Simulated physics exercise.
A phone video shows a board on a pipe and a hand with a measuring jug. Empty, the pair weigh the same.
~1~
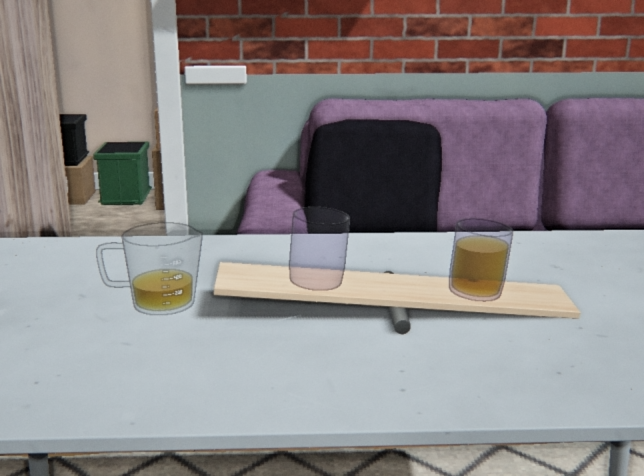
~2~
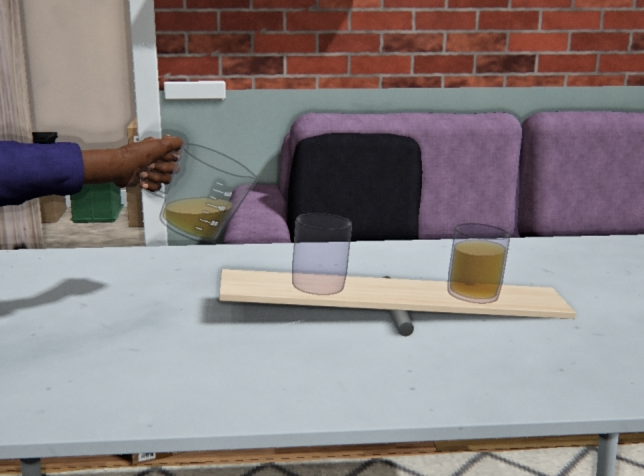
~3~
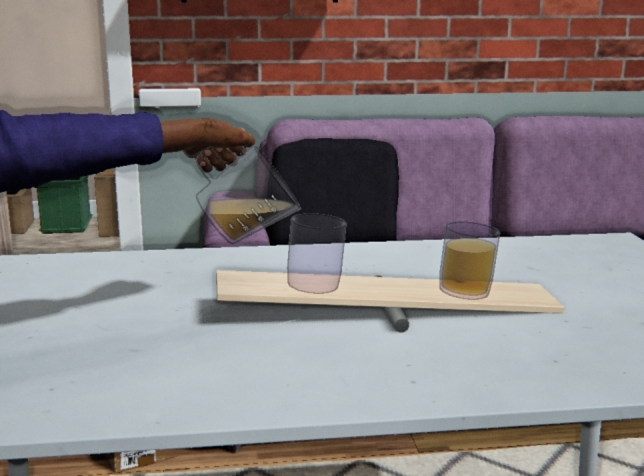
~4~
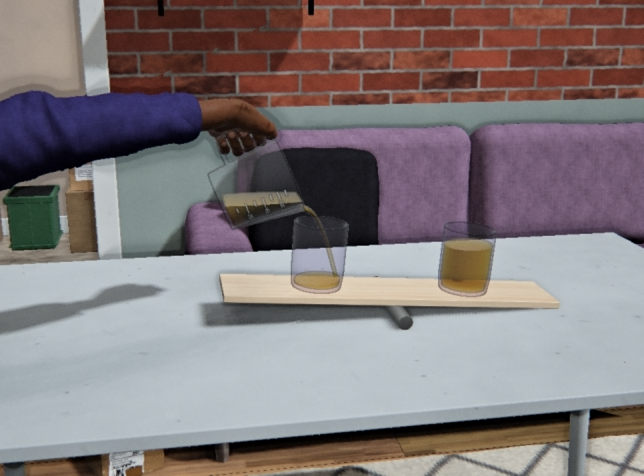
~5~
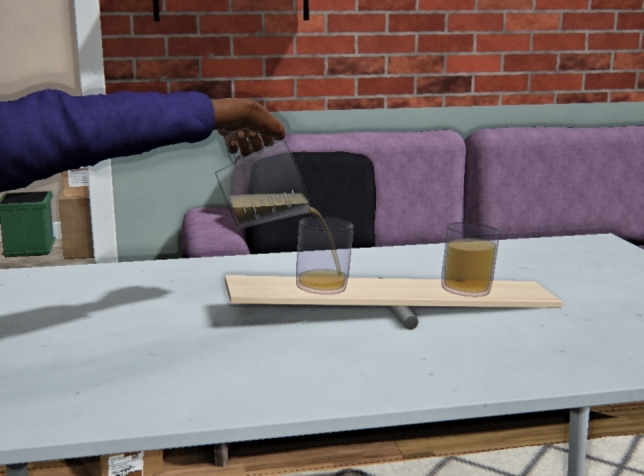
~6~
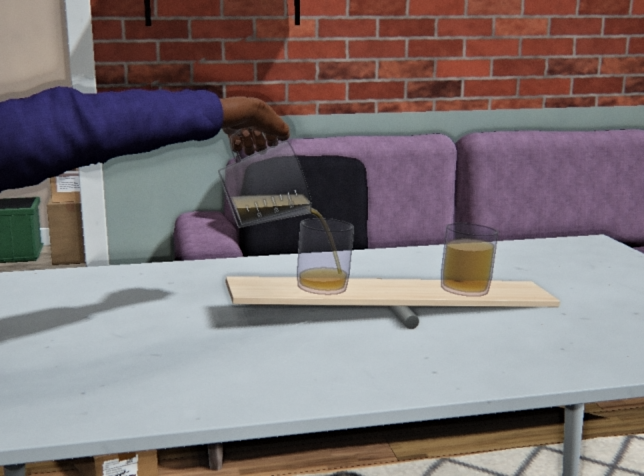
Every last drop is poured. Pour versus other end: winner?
The balance holds.
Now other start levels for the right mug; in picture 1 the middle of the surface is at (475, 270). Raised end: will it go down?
With that start, it tilts the other way.
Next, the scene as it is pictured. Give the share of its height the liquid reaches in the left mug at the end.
45 percent or so.
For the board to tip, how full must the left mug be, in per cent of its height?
About 70 per cent, I think.
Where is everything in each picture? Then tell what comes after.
In the first picture, all is still; measuring jug (162, 267) about a third full; left mug (319, 246) empty, raised; right mug (480, 258) about three quarters full, on the low side.
The second picture shows the hand lifts the measuring jug; pipe (405, 327); left mug (321, 252) empty.
In the third picture, the measuring jug is brought over; measuring jug (247, 196) tipped 55° with all of its load; left mug (316, 251) empty.
In the fourth picture, a stream runs into the left mug; pipe (404, 321); left mug nearly empty, surface at (317, 279); right mug about three quarters full, surface at (468, 244).
In the fifth picture, a stream runs into the left mug; measuring jug (263, 186) tipped 70° with about three quarters of its load; left mug (324, 253) nearly empty.
In the sixth picture, a stream runs into the left mug; pipe (410, 321); left mug nearly empty, surface at (323, 275); right mug about three quarters full, surface at (470, 245).
Soon after, the left mug is about a third full; the board leans as before.
Later, the left mug is about half full; the board leans as before.
In the end, the left mug is about half full; the board leans as before.
